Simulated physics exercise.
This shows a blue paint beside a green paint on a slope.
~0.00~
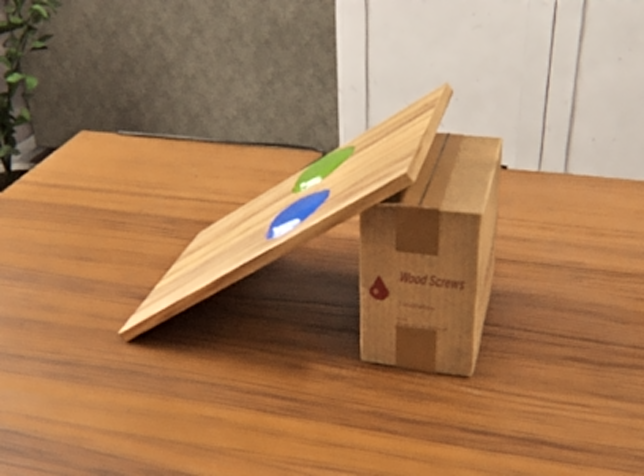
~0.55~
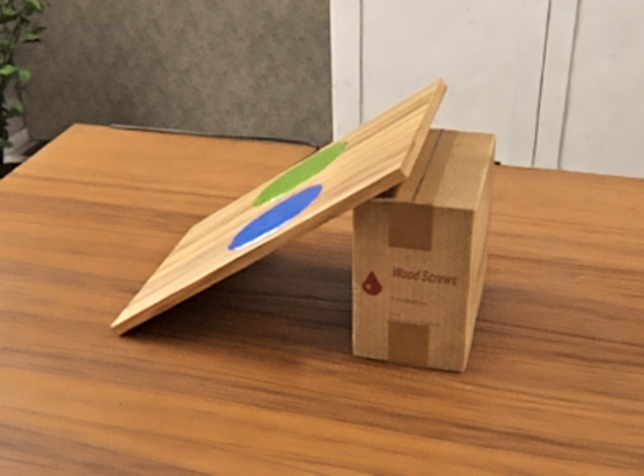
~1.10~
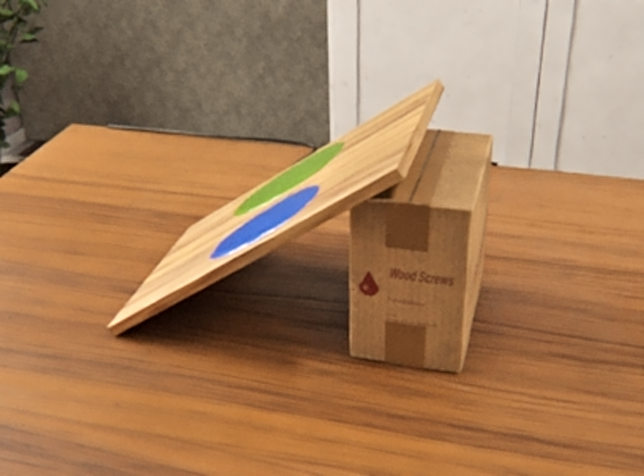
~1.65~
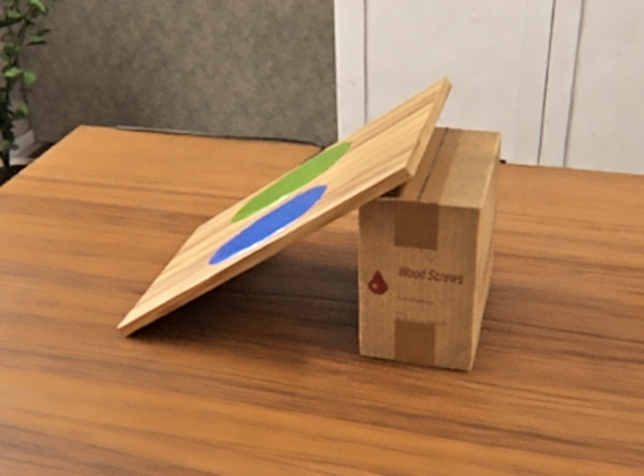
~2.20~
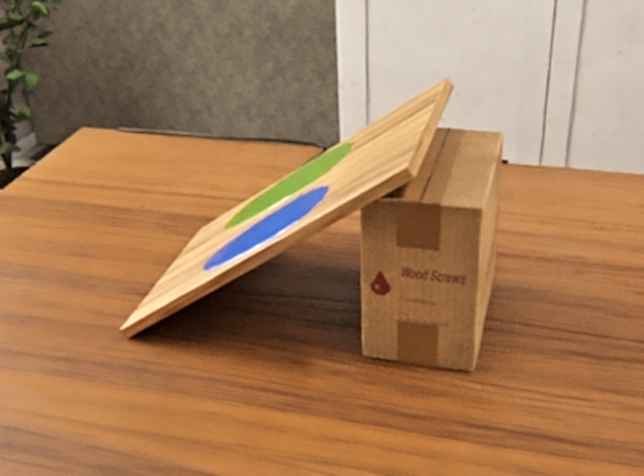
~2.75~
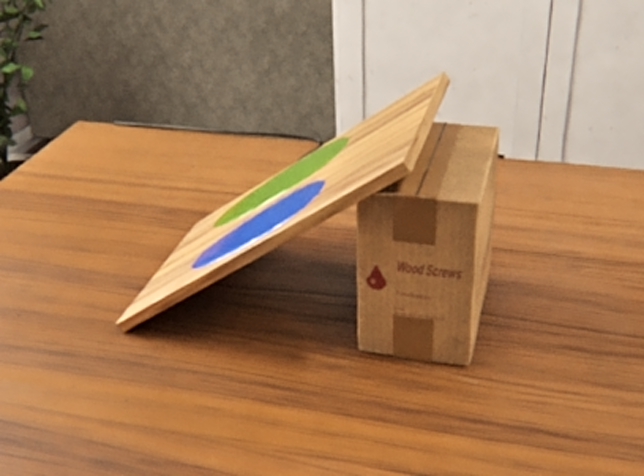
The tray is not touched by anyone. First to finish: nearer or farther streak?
Farther streak.
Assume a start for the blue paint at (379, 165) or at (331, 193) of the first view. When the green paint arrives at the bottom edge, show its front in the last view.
First start: (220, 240). Second start: (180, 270).
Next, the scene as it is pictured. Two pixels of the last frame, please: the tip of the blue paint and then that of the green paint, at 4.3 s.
(179, 269); (201, 230).
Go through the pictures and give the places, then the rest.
In the first picture, tip of the blue paint half way down; tip of the green paint (303, 180) half way down.
In the second picture, tip of the blue paint (239, 236) half way down; tip of the green paint three quarters of the way down.
In the third picture, tip of the blue paint three quarters of the way down; tip of the green paint (243, 205) three quarters of the way down.
In the fourth picture, tip of the blue paint (219, 251) three quarters of the way down; tip of the green paint three quarters of the way down.
In the fifth picture, tip of the blue paint three quarters of the way down; tip of the green paint (233, 218) three quarters of the way down.
In the sixth picture, tip of the blue paint (202, 256) three quarters of the way down; tip of the green paint three quarters of the way down.
By 4.3 s, the blue paint is three quarters of the way down; the green paint is close to the edge.
By 5.7 s, the blue paint is close to the edge; the green paint is close to the edge.
By 6.7 s, the blue paint is close to the edge; the green paint is at the low edge.
